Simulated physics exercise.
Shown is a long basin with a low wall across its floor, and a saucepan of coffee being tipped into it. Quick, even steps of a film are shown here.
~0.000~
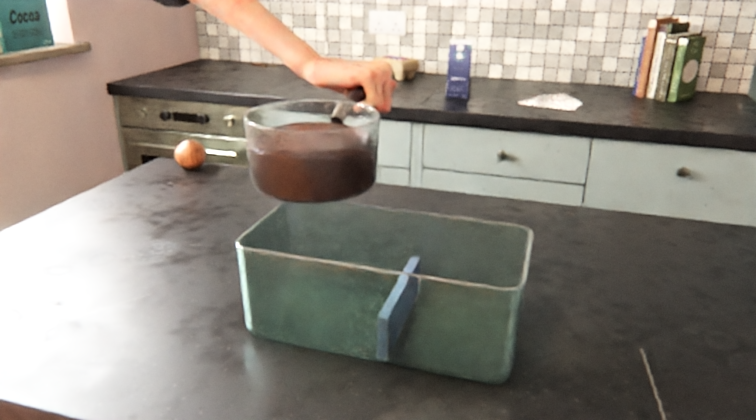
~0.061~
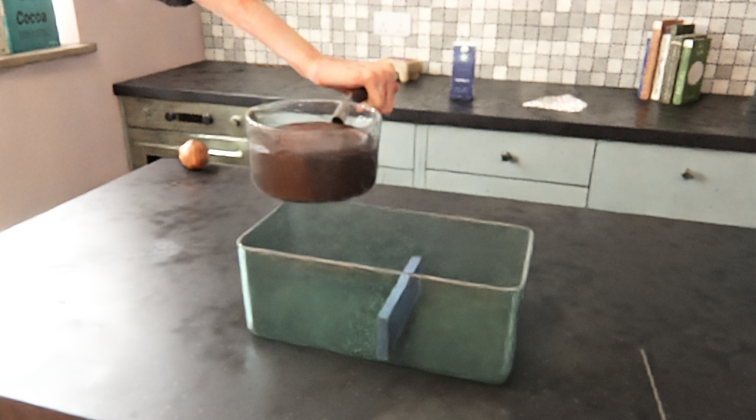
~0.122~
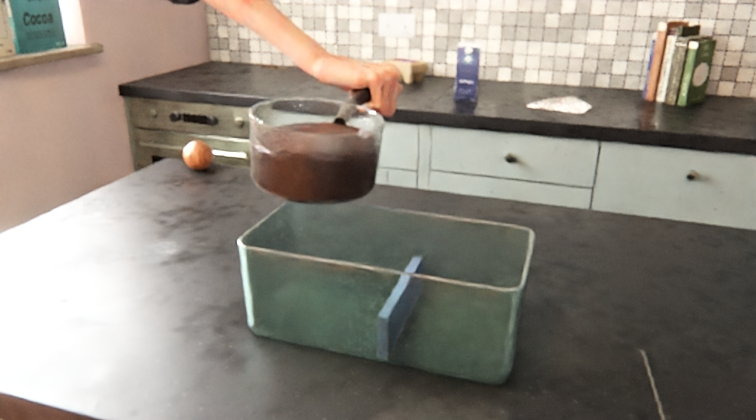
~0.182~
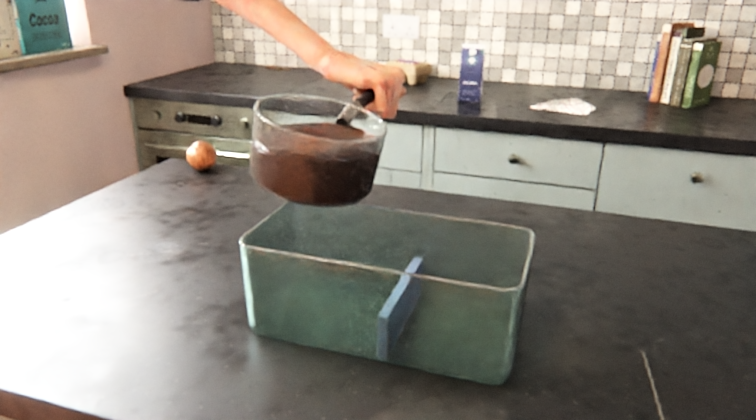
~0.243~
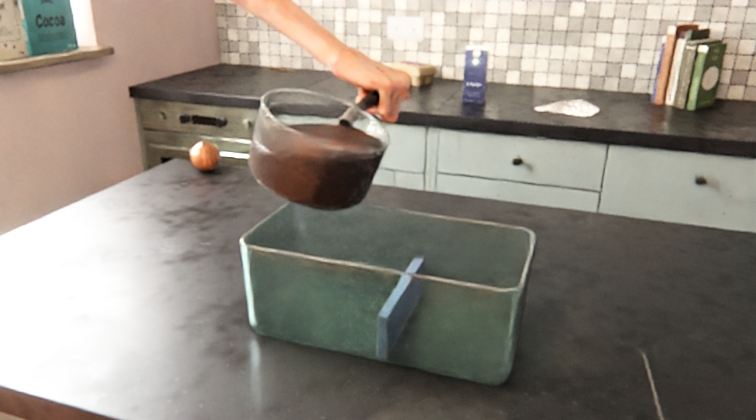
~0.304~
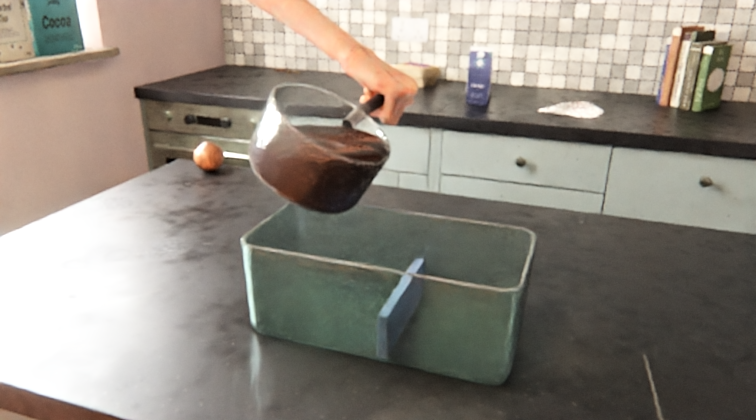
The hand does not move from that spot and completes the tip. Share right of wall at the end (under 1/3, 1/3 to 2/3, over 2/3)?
I expect the share right of the wall to be at least a third but at most two thirds.
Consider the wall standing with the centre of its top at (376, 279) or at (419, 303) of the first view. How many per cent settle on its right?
The first one comes to 95 percent, while the second comes to 40 percent.
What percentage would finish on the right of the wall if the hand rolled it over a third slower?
Around 65 per cent ends up there.
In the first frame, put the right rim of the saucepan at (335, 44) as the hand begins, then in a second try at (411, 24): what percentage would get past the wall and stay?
The first start yields 30 per cent, the second 90 per cent.
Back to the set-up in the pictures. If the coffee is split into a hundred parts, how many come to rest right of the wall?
Roughly 60 %.
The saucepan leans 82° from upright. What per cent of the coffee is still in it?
Remaining fraction: Approx. 45 %.
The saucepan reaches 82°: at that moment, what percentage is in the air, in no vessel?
Share in flight: Approx. 30 %.
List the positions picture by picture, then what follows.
The first frame shows tilt 0°; pouring edge (376, 122); surface from (259, 131) to (374, 142); the long basin's rim runs from (263, 220) to (529, 258); the wall's top is at (401, 285).
The second frame shows tilt 1°; pouring edge (377, 124); surface from (262, 131) to (375, 143).
The third frame shows tilt 5°; pouring edge (380, 129); surface from (264, 130) to (377, 145).
The fourth frame shows tilt 12°; pouring edge (382, 137); surface from (265, 130) to (378, 145).
The fifth frame shows tilt 20°; pouring edge (385, 148); surface from (264, 132) to (383, 148).
The sixth frame shows tilt 30°; pouring edge (385, 161); surface from (265, 130) to (388, 152); 1 per cent is over the edge.
A moment on, the saucepan is tipped on its side and 43 per cent is still to pour, 3 is left of the wall and 27 right of it.
Next, the saucepan is tipped on its side and 13 per cent is still to pour, 22 is left of the wall and 60 right of it.
Then the saucepan is tipped on its side and 3 per cent is still to pour, 35 is left of the wall and 60 right of it.
Later the saucepan is tipped on its side and 1 per cent is still to pour, 39 is left of the wall and 60 right of it.
Finally, 40 per cent lies left of the wall, 60 right of it and 0 outside.
